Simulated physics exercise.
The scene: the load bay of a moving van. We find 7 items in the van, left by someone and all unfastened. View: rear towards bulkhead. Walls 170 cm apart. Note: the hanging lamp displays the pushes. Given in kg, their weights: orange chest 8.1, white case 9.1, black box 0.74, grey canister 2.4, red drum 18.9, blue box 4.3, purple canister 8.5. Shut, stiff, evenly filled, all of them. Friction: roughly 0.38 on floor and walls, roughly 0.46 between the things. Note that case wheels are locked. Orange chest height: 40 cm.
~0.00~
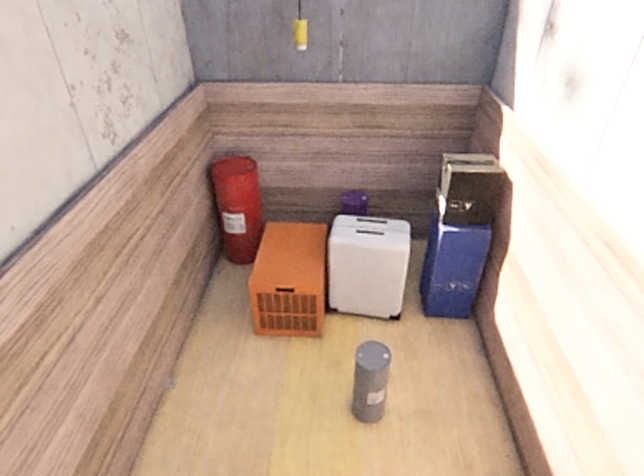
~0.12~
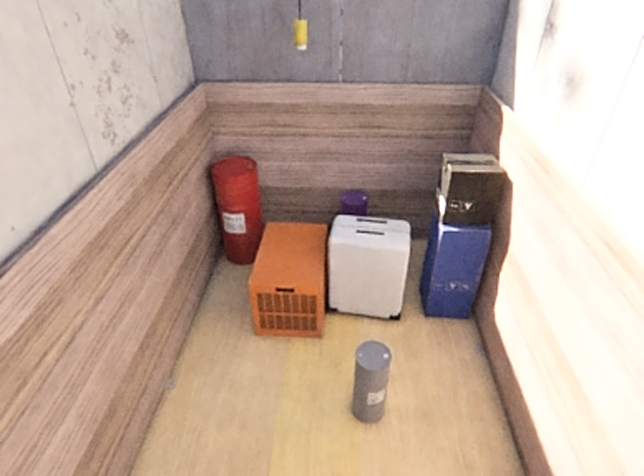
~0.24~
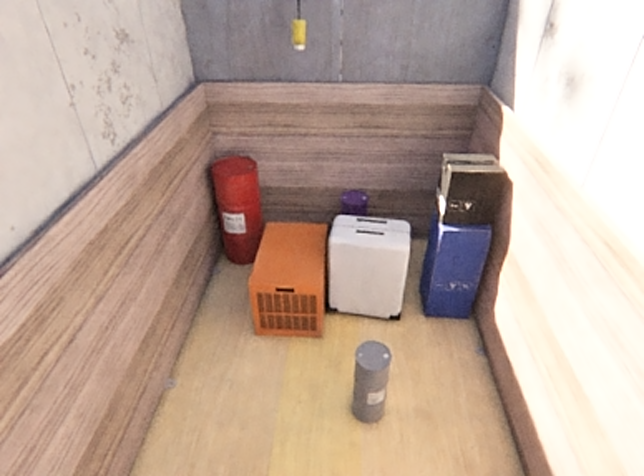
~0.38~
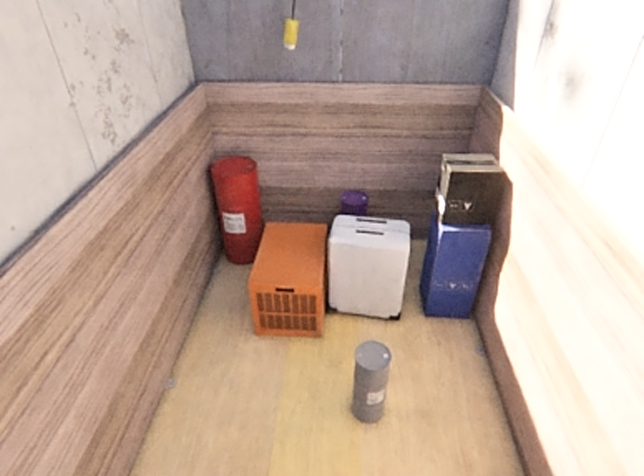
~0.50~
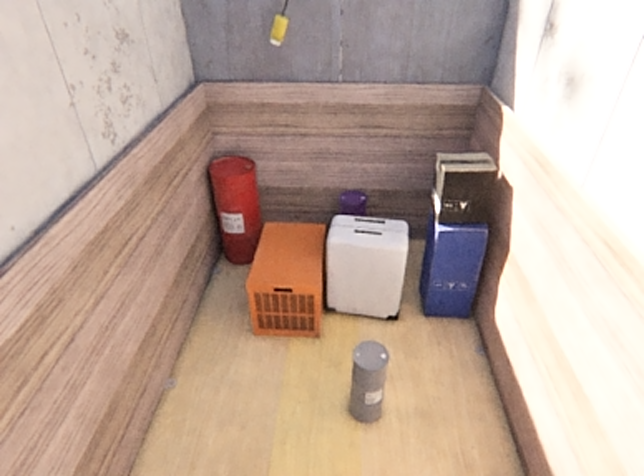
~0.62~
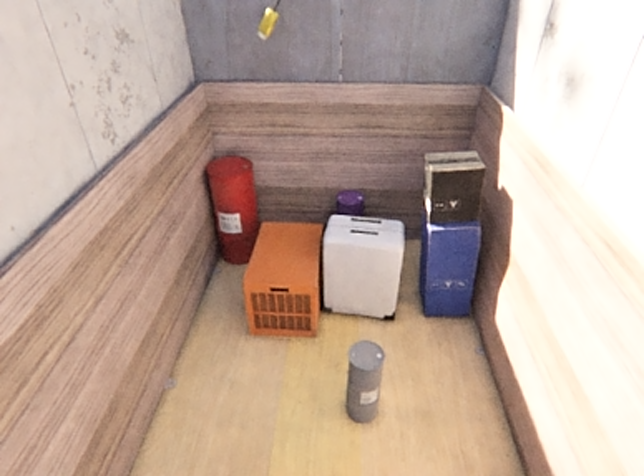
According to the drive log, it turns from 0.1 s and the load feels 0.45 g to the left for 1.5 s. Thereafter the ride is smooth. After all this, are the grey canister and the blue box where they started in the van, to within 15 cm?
At the end, the grey canister is relocated. The blue box is relocated.
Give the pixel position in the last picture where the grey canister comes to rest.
At about (232, 393).
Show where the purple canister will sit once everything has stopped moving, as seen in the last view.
About (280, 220).
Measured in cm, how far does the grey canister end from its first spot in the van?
It ends about 68 centimetres from where it started.
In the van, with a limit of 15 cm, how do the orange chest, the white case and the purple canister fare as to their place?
In short, the orange chest leaves its position, the white case leaves its position, the purple canister leaves its position.
Around 0.92 s, load feels 0.45 g left; blue box at 24° to upright near (424, 259); grey canister shifted 12 cm near (344, 382); black box at 27° to upright.
Around 1.22 s, load feels 0.45 g left; blue box at 39° to upright near (399, 260); grey canister at 17° to upright near (312, 379); black box on its side.
Around 1.42 s, load feels 0.32 g left; black box now down from where it sat; grey canister at 69° to upright near (272, 387); blue box at 52° to upright near (389, 260).
Finally (2.5 s), down from where it sat, black box; on their side or leaning hard in the van, grey canister and blue box; not toppled but over 15 cm from the start, orange chest, white case and purple canister; the last one still in place (within 15 cm). In the last view, grey canister near (232, 393), blue box near (388, 284).
